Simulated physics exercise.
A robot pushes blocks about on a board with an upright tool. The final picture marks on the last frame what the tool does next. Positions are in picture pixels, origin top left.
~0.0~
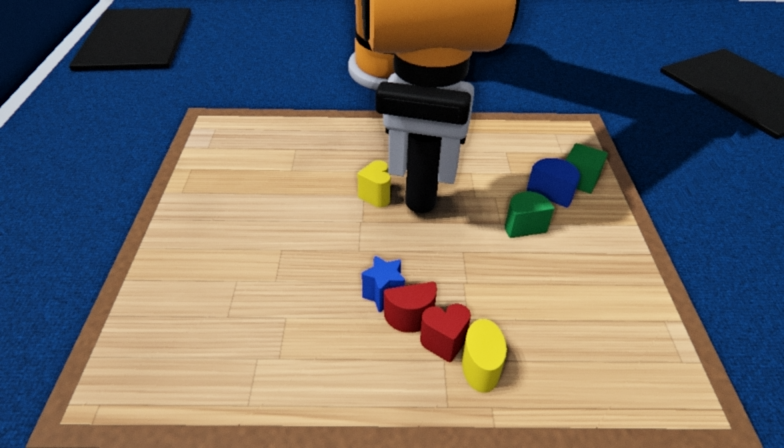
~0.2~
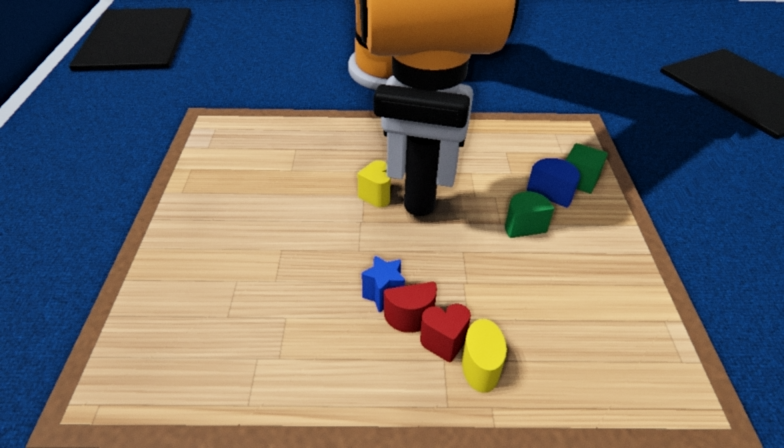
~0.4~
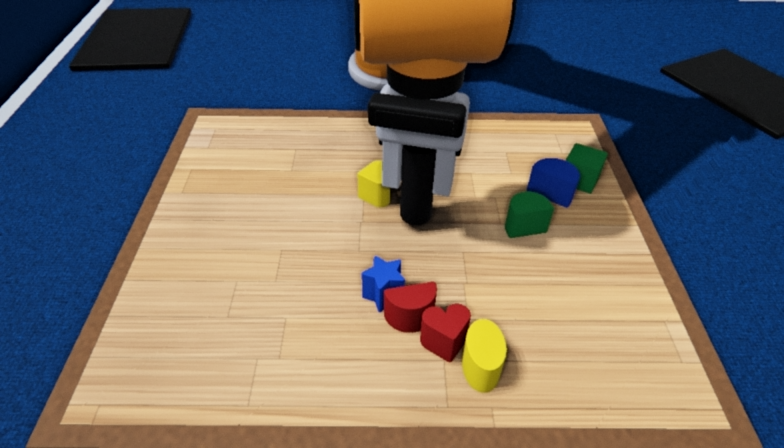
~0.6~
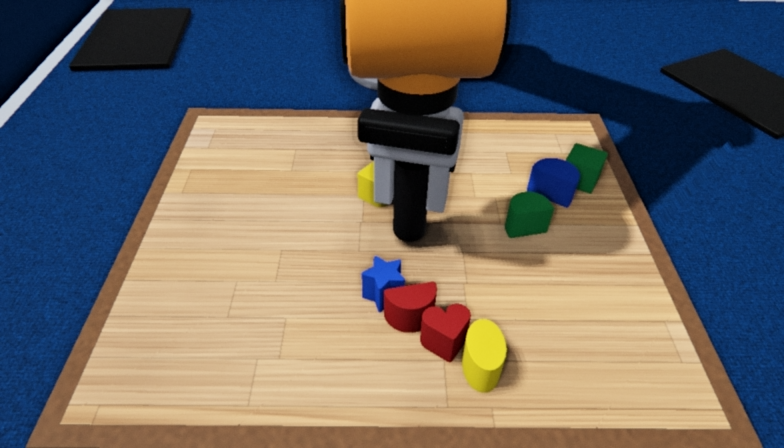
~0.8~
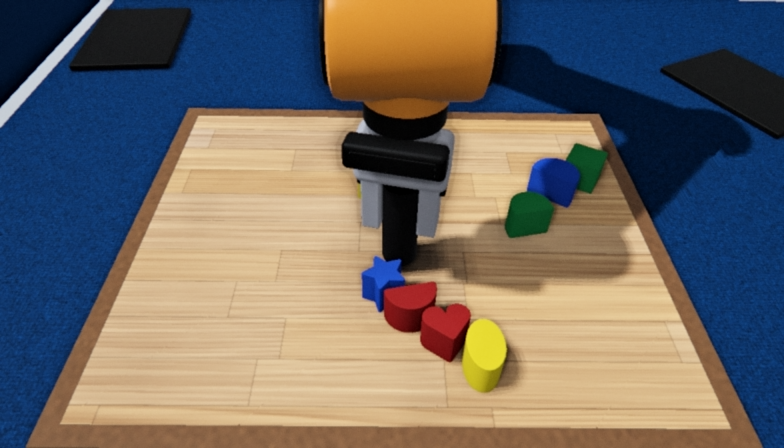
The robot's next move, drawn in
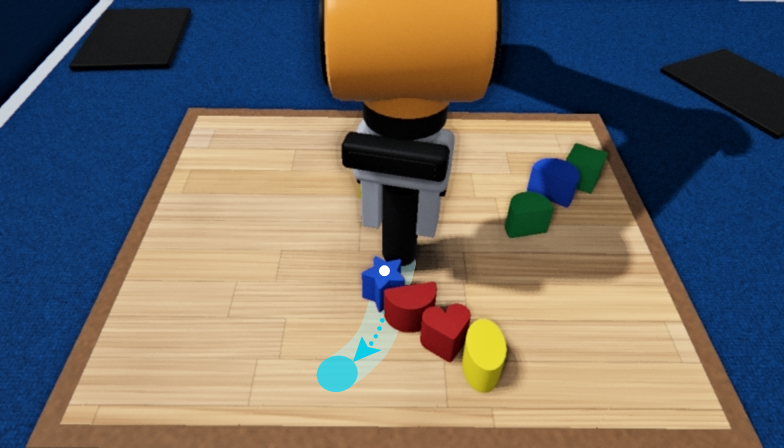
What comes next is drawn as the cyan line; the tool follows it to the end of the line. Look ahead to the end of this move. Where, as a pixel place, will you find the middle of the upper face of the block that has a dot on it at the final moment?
Expect it around (305, 375).
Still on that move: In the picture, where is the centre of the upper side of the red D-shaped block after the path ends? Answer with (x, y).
Its top middle will sit at (410, 317).
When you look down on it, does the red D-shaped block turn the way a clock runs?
I believe not.
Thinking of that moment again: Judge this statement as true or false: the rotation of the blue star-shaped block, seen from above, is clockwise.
The claim holds.
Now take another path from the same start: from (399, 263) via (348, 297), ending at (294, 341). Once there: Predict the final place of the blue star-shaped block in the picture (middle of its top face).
It should be at (367, 296) by then.
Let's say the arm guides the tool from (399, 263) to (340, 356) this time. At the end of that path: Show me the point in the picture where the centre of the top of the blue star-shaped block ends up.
Its top centre lands on (329, 365).
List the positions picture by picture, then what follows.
Tip of the tool (421, 204), middles of tops, blue star-shaped block (384, 271), red D-shaped block (413, 295), red heart block (448, 318), in the first frame.
Tool (419, 207), nothing pushed, in the second frame.
Tool (416, 216), nothing pushed, in the third frame.
Tool (409, 232), nothing pushed, in the fourth frame.
Tool (399, 255), blue star-shaped block (384, 271), red D-shaped block (413, 295), red heart block (448, 318), in the fifth frame.
The line goes from (399, 263) over (389, 298) and (374, 339) to (337, 373); the dot is on the blue star-shaped block.
What follows on the original path. One third of the way, tool (388, 293); blue star-shaped block (371, 299), turned 20° clockwise; red D-shaped block (409, 306), turned 50° anticlockwise.
Two thirds of the way, tool (374, 332); blue star-shaped block (348, 337), turned 30° clockwise; red D-shaped block (410, 317), turned 60° anticlockwise; red heart block (454, 322), turned 15° anticlockwise.
At the end, tool (337, 367); blue star-shaped block (305, 375), turned 30° clockwise; red D-shaped block (410, 317), turned 60° anticlockwise; red heart block (454, 322), turned 15° anticlockwise.
